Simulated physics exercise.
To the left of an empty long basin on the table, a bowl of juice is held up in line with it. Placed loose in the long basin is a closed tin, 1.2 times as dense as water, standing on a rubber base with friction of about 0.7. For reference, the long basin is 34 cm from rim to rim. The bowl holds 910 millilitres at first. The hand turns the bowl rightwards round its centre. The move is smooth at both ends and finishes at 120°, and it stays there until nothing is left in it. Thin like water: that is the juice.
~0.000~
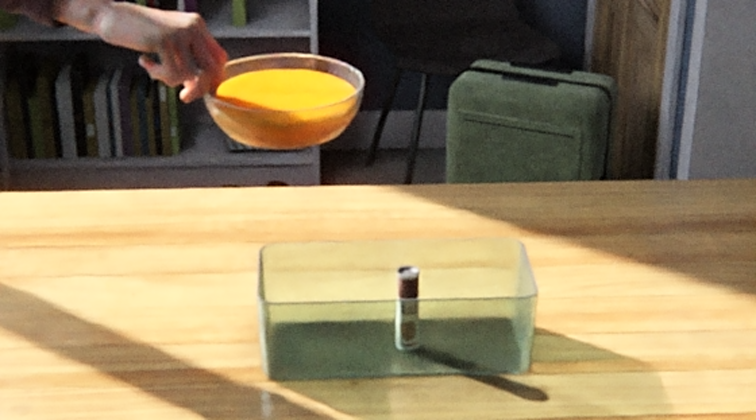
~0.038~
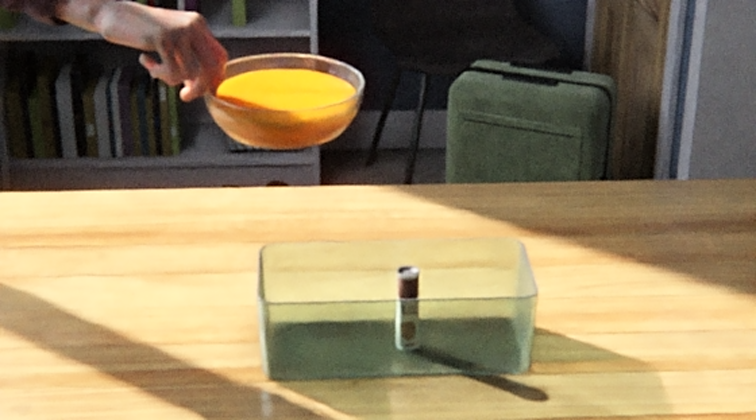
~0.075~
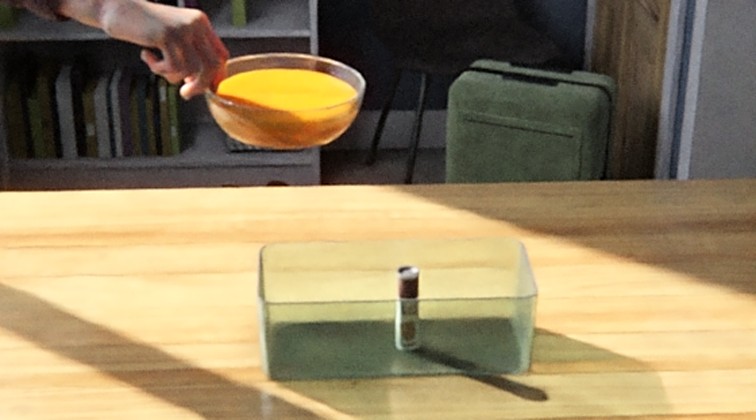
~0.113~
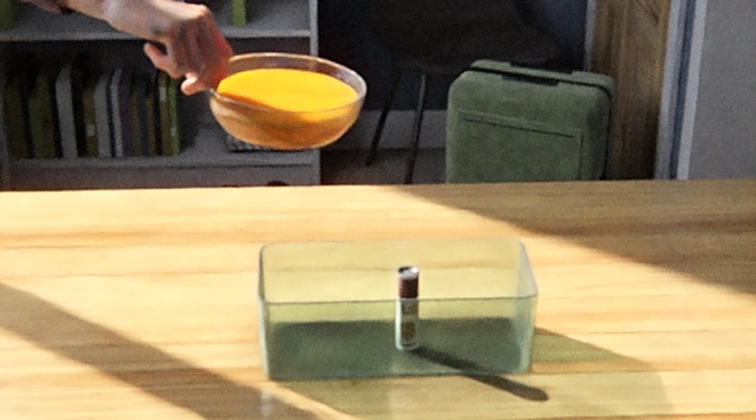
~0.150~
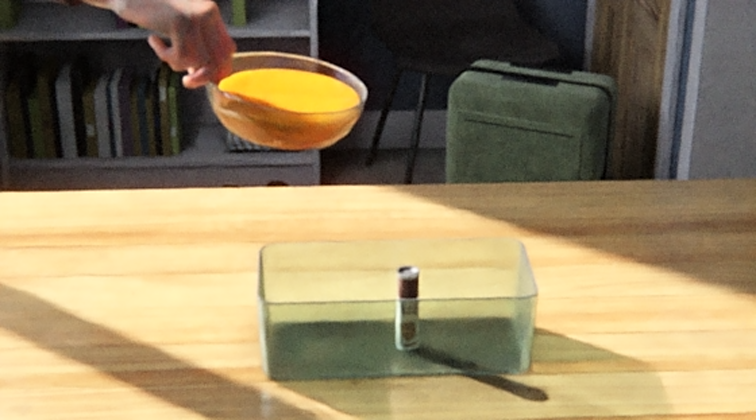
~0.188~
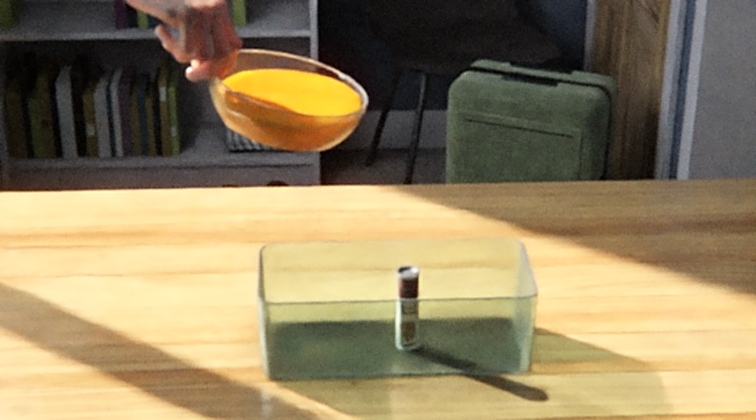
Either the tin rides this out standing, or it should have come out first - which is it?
It rides it out.
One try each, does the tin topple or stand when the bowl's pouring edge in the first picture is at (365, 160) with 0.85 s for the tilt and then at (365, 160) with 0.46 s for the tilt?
First it tips over; then it tips over.
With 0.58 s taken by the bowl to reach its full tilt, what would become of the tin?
The tin would overturn.
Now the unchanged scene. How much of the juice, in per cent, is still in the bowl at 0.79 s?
Remaining share: Approx. 0 %.
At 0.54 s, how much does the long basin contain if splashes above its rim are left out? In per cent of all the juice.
Roughly 16 percent of it.
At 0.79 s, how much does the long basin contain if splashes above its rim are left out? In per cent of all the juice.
Roughly 92 per cent.
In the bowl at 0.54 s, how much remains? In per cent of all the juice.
Roughly 14 percent.
By 0.54 s the tilt is 84° and 14 per cent is still to pour; the tin stands where it began.
By 0.79 s the tilt is 119° and 0 per cent is still to pour; the tin stands where it began.
By 1.06 s the tilt is 120° and 0 per cent is still to pour; the tin stands where it began.
By 1.35 s the tilt is 120° and 0 per cent is still to pour; the tin stands where it began.
At rest the tin stands where it began.
